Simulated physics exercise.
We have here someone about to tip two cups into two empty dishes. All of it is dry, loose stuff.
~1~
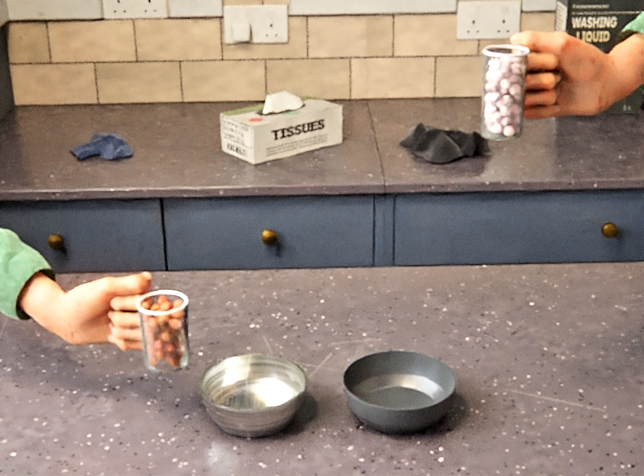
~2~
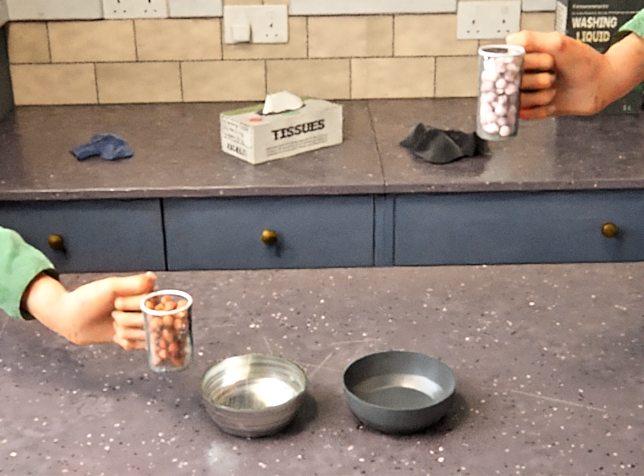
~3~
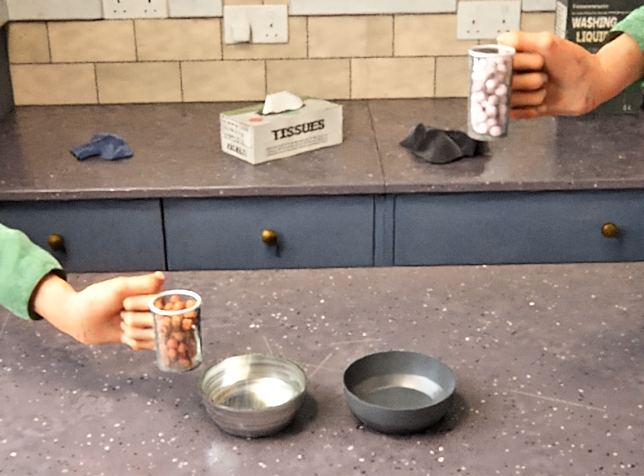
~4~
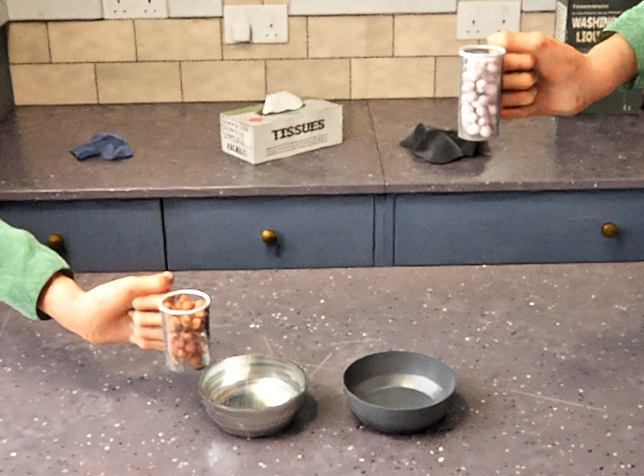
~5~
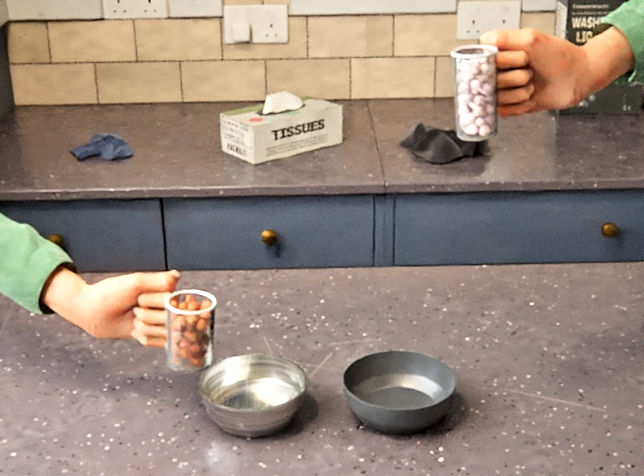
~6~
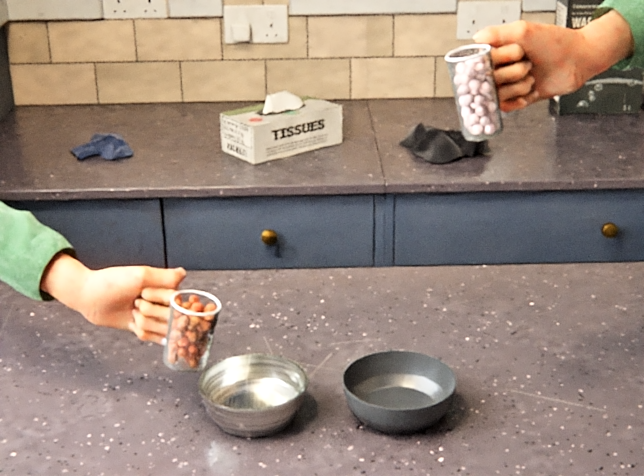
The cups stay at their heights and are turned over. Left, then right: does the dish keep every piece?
One by one: Left dish: I think none will fall out of it; right: I think some will fall out of it.
Then, 0.38 s after the last picture, left, all still in the cup; right, all still in the cup.
Then, 0.80 s after the last picture, left, all still in the cup; right, all still in the cup.
Then, 1.28 s after the last picture, left, about a quarter still in the cup, most in the dish, a small part in the air; right, a small part still in the cup, about a quarter in the dish, a stray few outside the dish, about two thirds in the air.
By the end, left, all in the dish, none outside the dish; right, about two thirds in the dish, about a quarter outside the dish.
